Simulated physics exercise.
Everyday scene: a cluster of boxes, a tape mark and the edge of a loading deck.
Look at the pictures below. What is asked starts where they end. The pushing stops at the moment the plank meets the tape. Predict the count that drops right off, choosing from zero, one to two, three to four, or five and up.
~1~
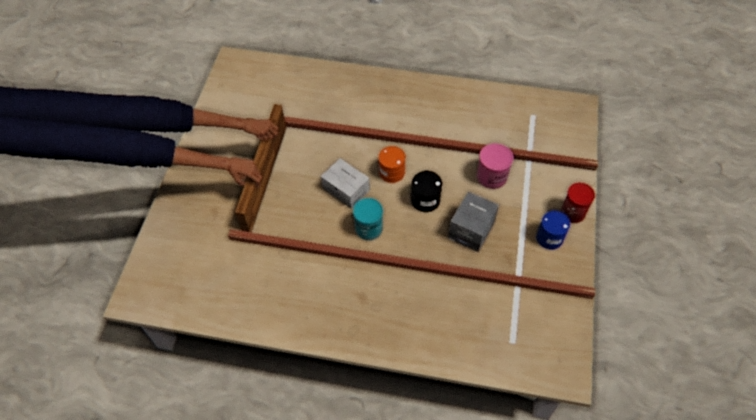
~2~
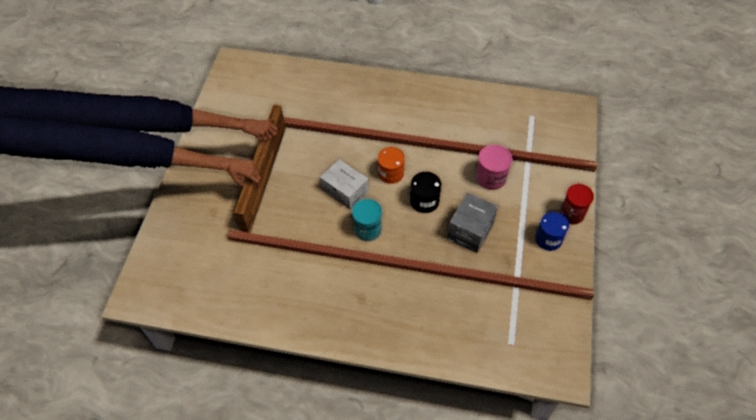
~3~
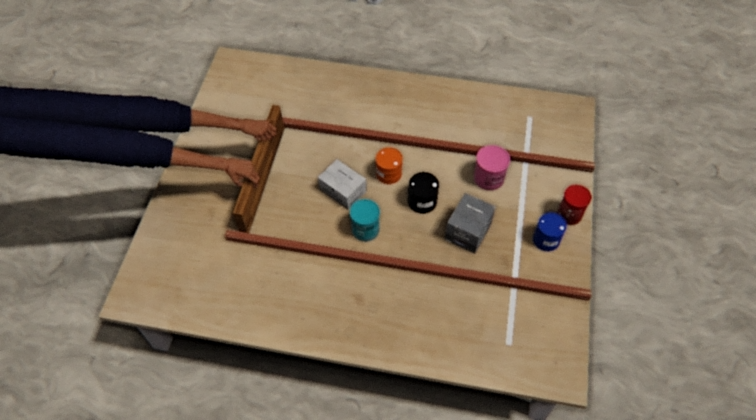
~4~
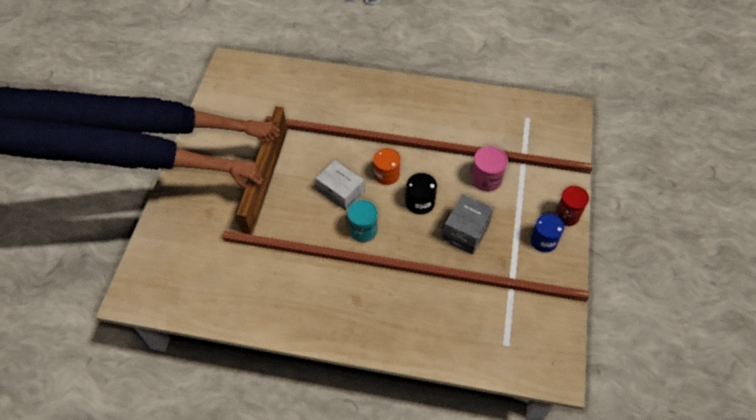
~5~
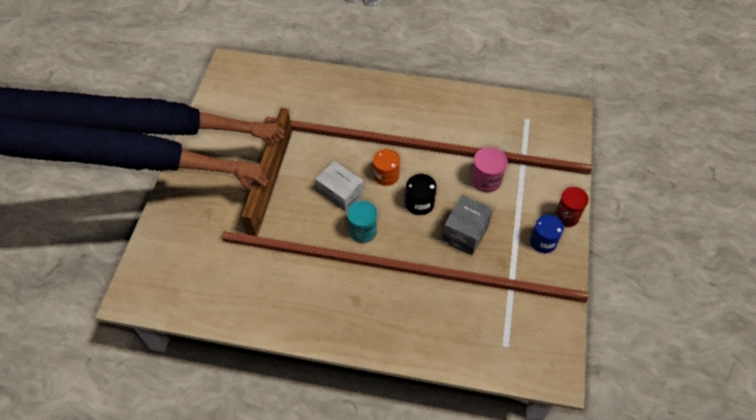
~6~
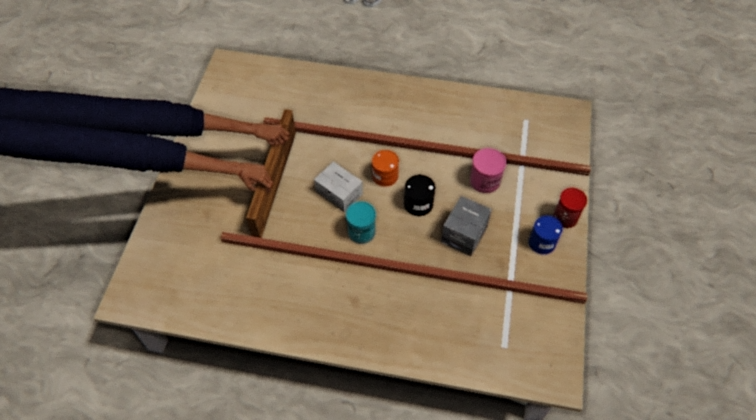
Just one, or two at most, falls.
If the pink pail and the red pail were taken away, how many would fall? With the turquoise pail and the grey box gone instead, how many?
1, then 1.
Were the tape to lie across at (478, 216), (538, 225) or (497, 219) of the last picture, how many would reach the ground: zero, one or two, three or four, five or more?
Result per tape, in order - not one / either three or four / no fall at all.
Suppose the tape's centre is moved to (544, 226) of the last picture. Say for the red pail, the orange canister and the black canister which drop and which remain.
Looking at each in turn, the red pail is gone, the orange canister is still there, and the black canister is gone.
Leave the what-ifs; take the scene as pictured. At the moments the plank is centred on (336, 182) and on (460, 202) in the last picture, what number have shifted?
I count 1 first and 6 after.
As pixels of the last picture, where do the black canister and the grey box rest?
The black canister finishes at (575, 217); the grey box finishes at (565, 249).
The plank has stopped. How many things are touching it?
It adds up to 3.
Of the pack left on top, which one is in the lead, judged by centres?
The black canister is the one.
Soon after, none off yet; red pail at rest near (570, 209); blue canister at rest near (545, 235); pink pail at rest near (487, 171).
After that, none off yet; red pail at rest near (570, 209); blue canister moving near (549, 235); pink pail displaced about its own width near (518, 173).
In the end, the number that fall off is one or two; gone, blue canister and red pail.
